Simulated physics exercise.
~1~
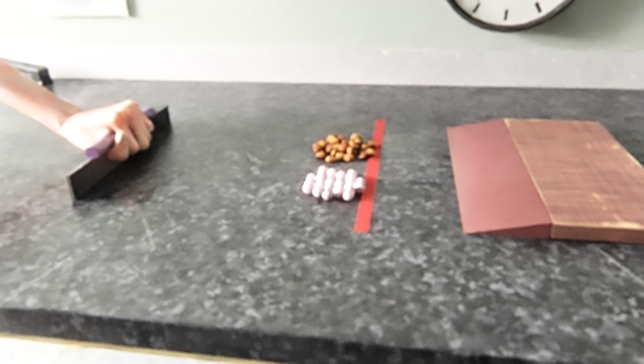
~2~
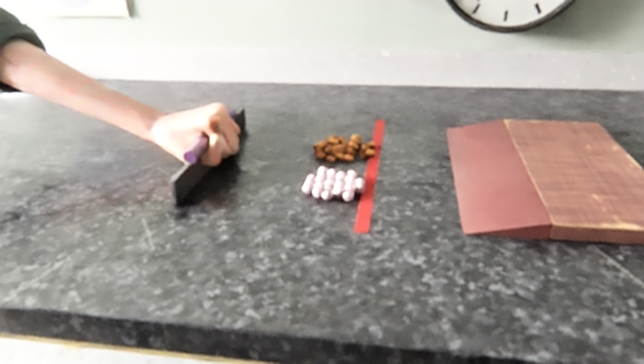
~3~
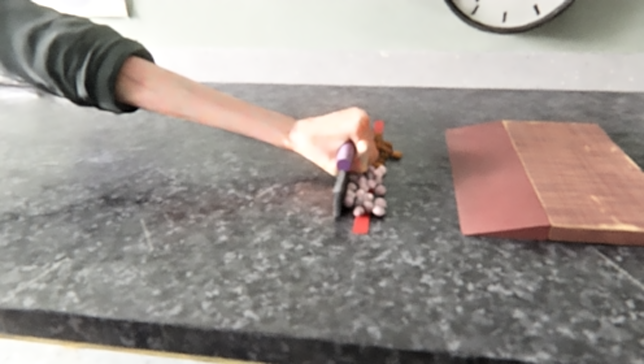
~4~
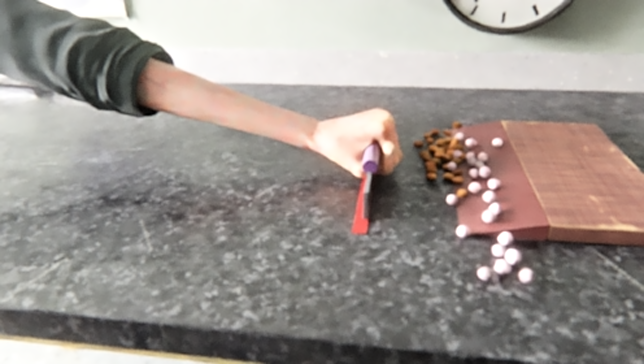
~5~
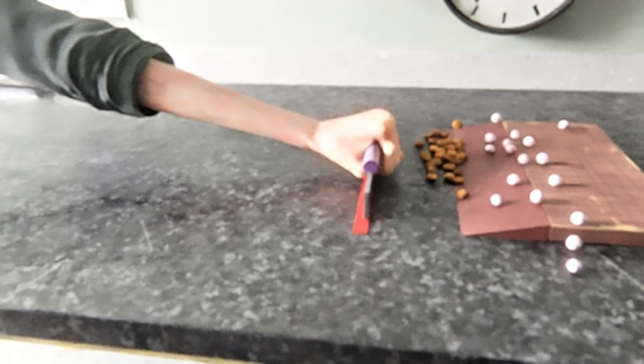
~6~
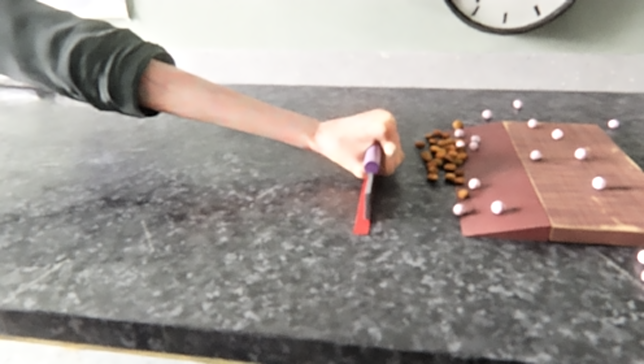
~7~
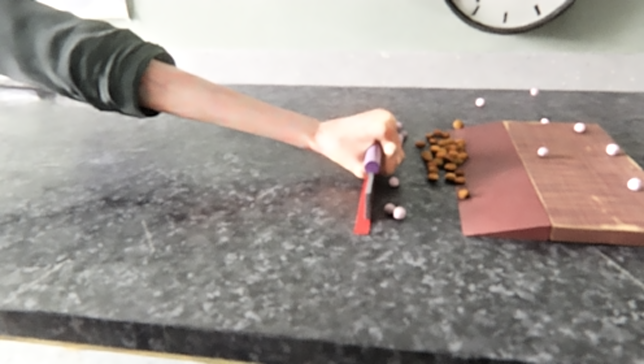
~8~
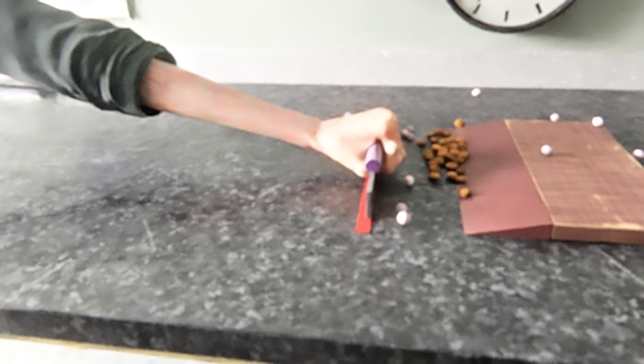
A hand gripping a black scraper by its purple handle slides it rightward across a speckled dark grey worktop, seen from slightly above with a clock on the pale wall behind. Ahead lie a heap of brown pieces at the back and pale pinkish ones in front, beside red tape and a reddish-brown ramp and slab. The blade pushes both heaps along and stops at the tape. The pale pieces scatter up the ramp and across the slab, while some roll back toward the scraper. The brown pieces stay bunched, mostly short of the ramp.
